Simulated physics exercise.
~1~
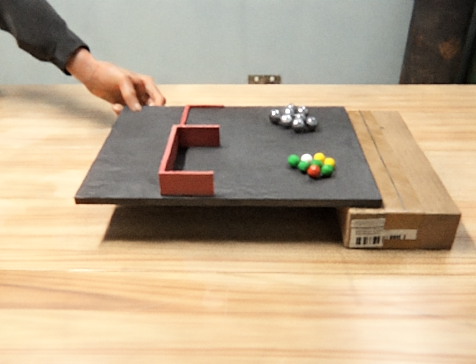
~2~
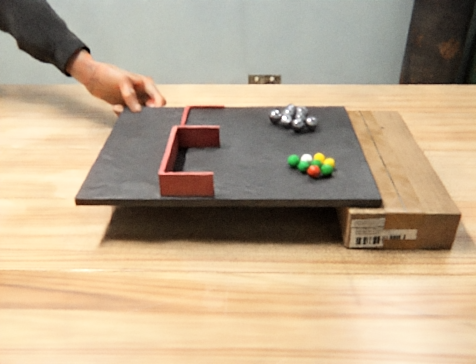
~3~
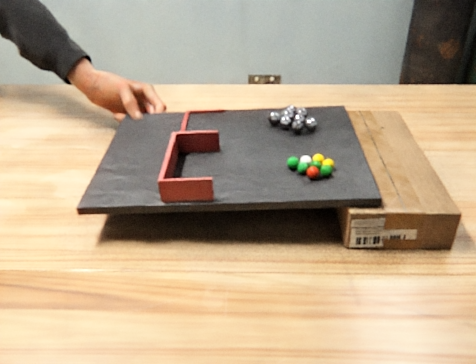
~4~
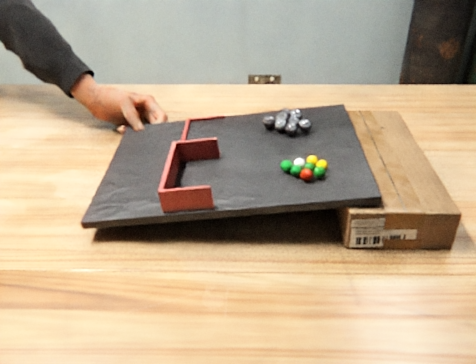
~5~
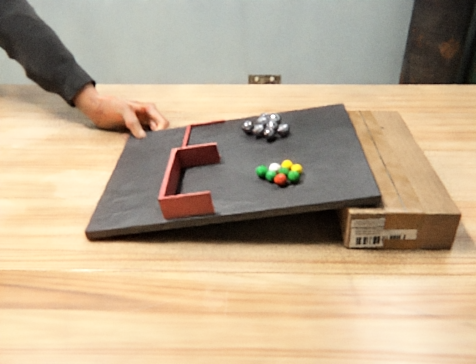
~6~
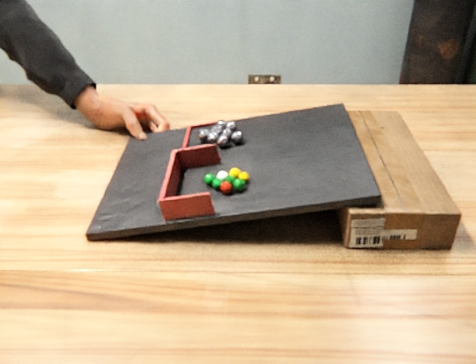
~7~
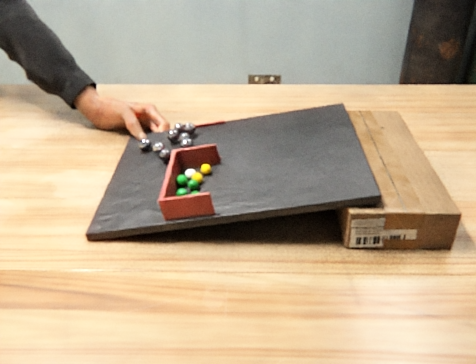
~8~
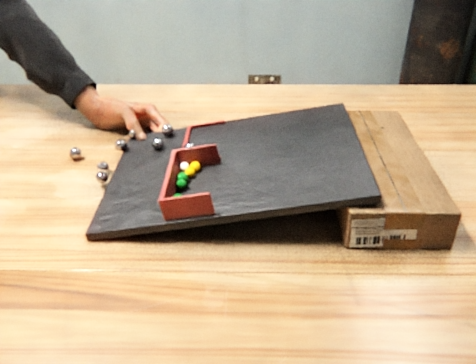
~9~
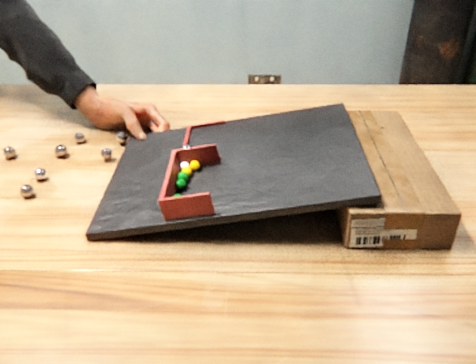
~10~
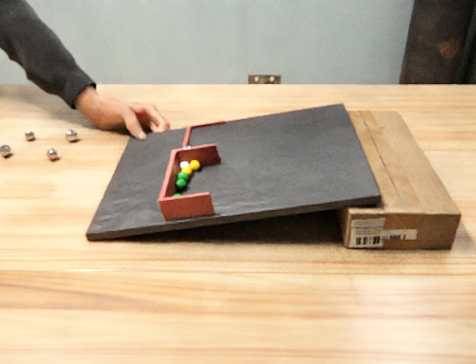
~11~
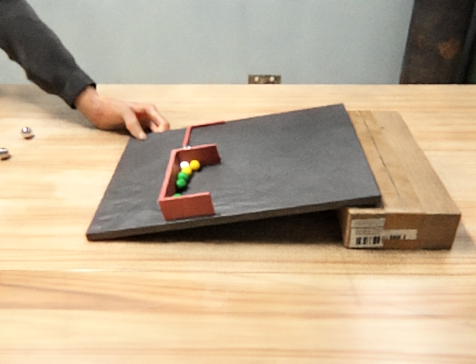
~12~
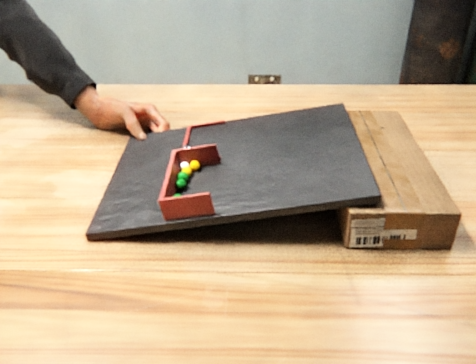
A dark board, held at its left end by a hand and propped on a cardboard box at the right, carries a cluster of shiny metallic balls behind a cluster of colourful ones. The hand lowers the left end, and the board tips gently down that way. Both clusters start rolling left toward the red fences. The colourful balls run into the front fence and gather there, while the metallic ones pass the rear fence and spill onto the wooden table. They roll out of view at left, leaving the colourful balls resting against their fence.
